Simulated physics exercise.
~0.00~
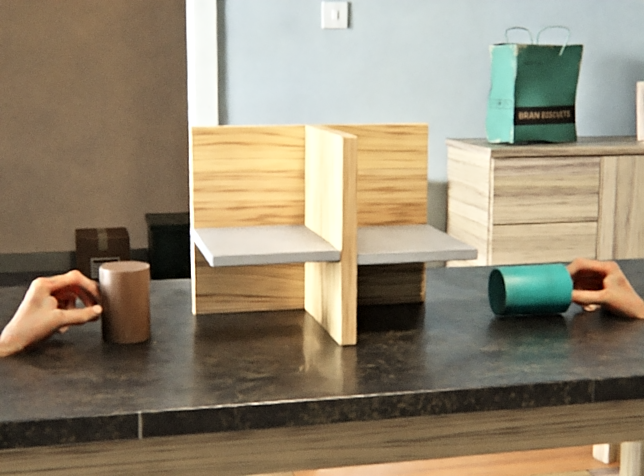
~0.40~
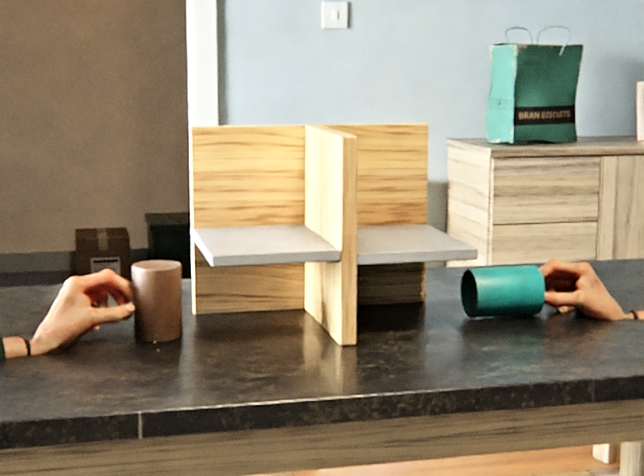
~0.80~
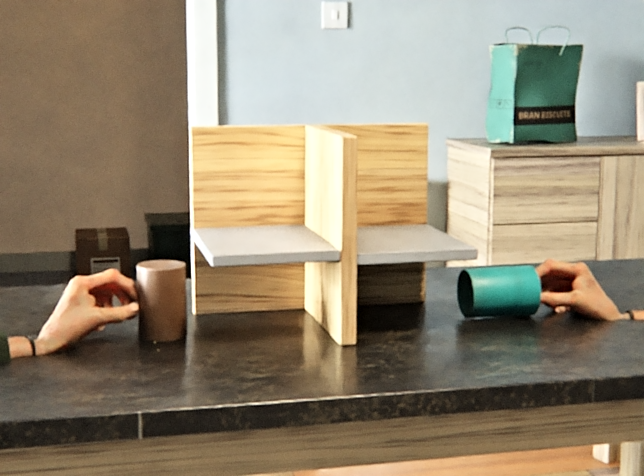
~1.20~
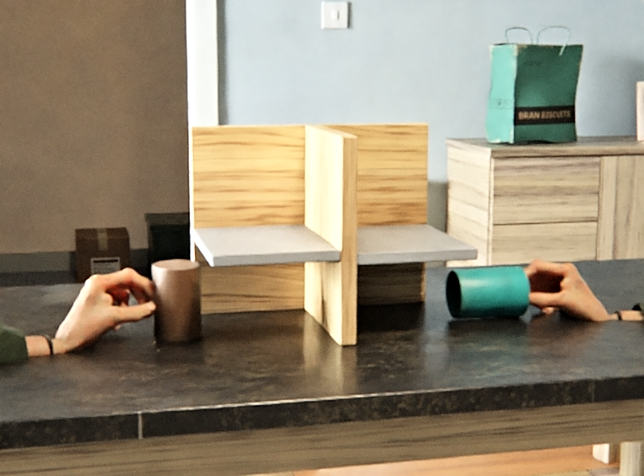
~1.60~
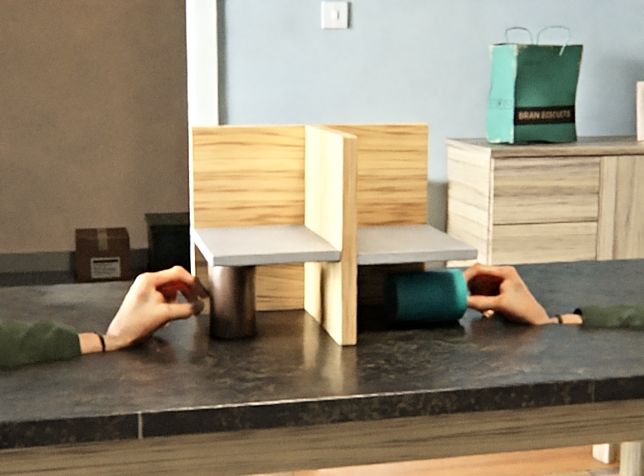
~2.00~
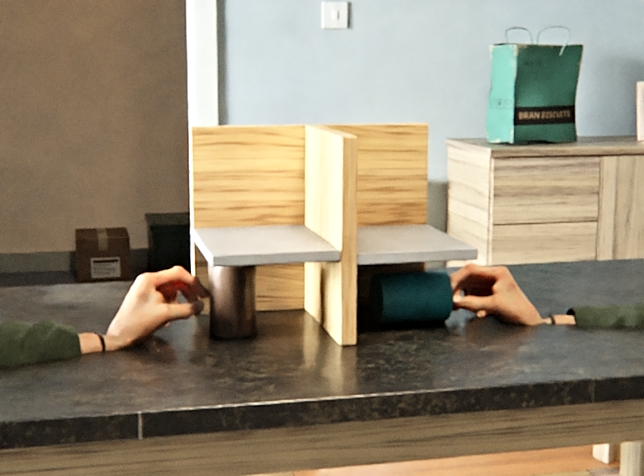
Brown cylinder standing upright and turquoise beaker on its side being slid by two hands inward beneath a low grey shelf.
